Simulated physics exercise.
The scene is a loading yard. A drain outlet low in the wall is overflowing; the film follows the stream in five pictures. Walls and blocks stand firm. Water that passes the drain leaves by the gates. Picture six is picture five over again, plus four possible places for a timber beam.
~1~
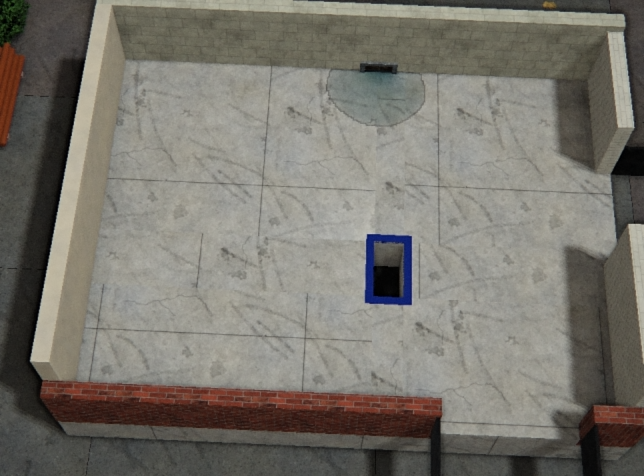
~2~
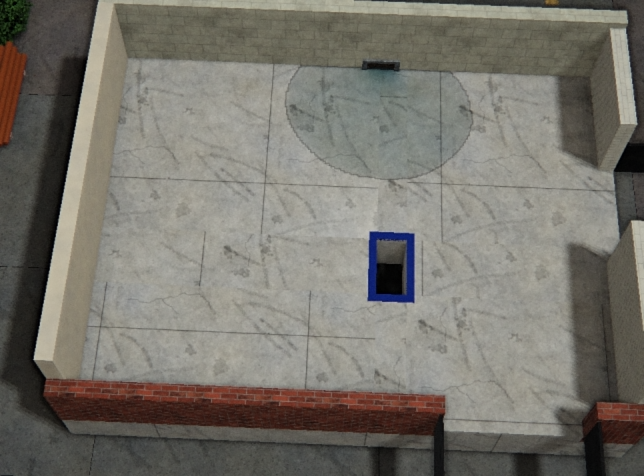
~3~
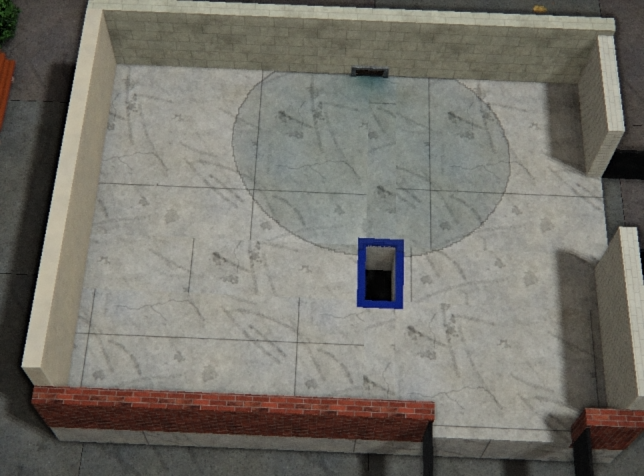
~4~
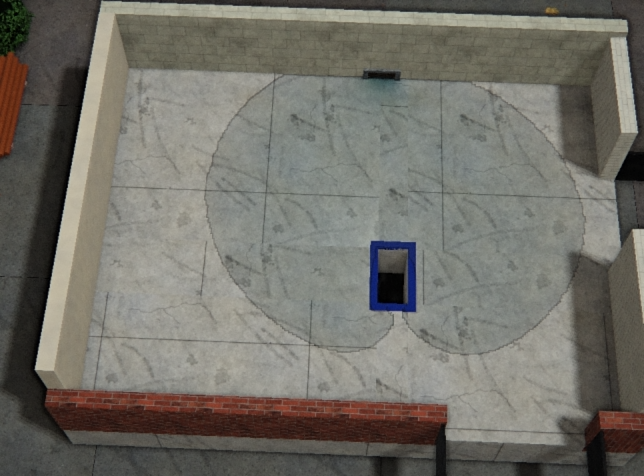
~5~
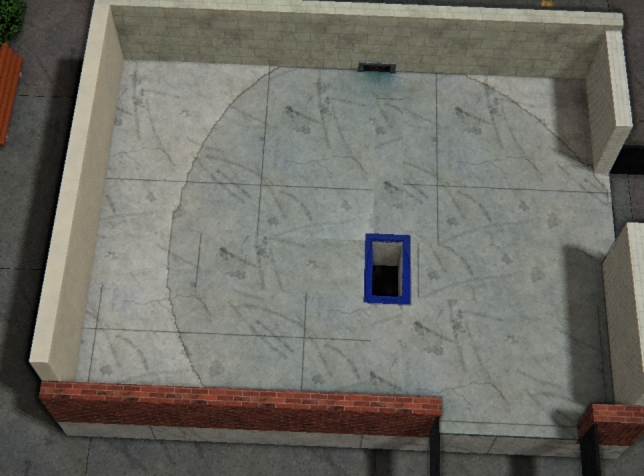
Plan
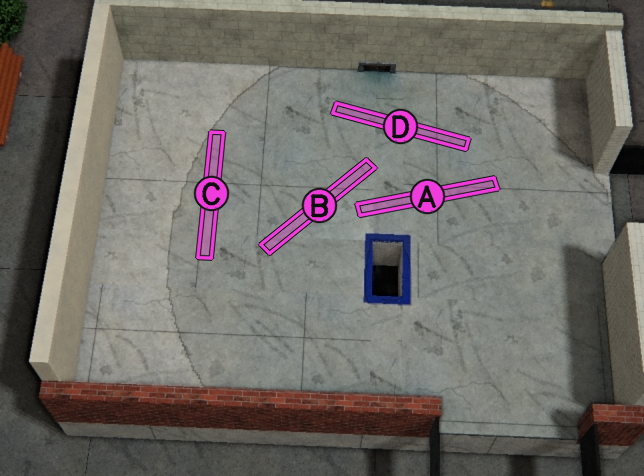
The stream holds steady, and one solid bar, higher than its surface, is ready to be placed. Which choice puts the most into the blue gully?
The answer is position C.
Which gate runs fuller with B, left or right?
The left gate.
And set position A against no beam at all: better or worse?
It is worse.
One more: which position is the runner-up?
That would be B.
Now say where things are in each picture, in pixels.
Outfall at (379, 67); blue gully at (389, 269); open gate at (507, 420); open gate at (599, 218); front seen at (351, 114), 3 % of the ground wet; blue gully still dry, in the first picture.
Front seen at (382, 174), 11 % of the ground wet; blue gully still dry, in the second picture.
Front seen at (414, 248), 25 % of the ground wet; blue gully still dry, in the third picture.
Front seen at (518, 333), 46 % of the ground wet; blue gully taking water, in the fourth picture.
Front seen at (603, 377), 70 % of the ground wet; blue gully taking water, in the fifth picture.
On the marked copy, A from (358, 209) to (495, 183); B from (265, 248) to (370, 163); C from (204, 257) to (217, 132); D from (334, 108) to (467, 144).
If A is chosen, about 4 % of the stream goes into the blue gully, about 94 % out by the gates.
If B is chosen, about 10 % of the stream goes into the blue gully, about 90 % out by the gates.
If C is chosen, about 20 % of the stream goes into the blue gully, about 78 % out by the gates.
If D is chosen, about 3 % of the stream goes into the blue gully, about 96 % out by the gates.
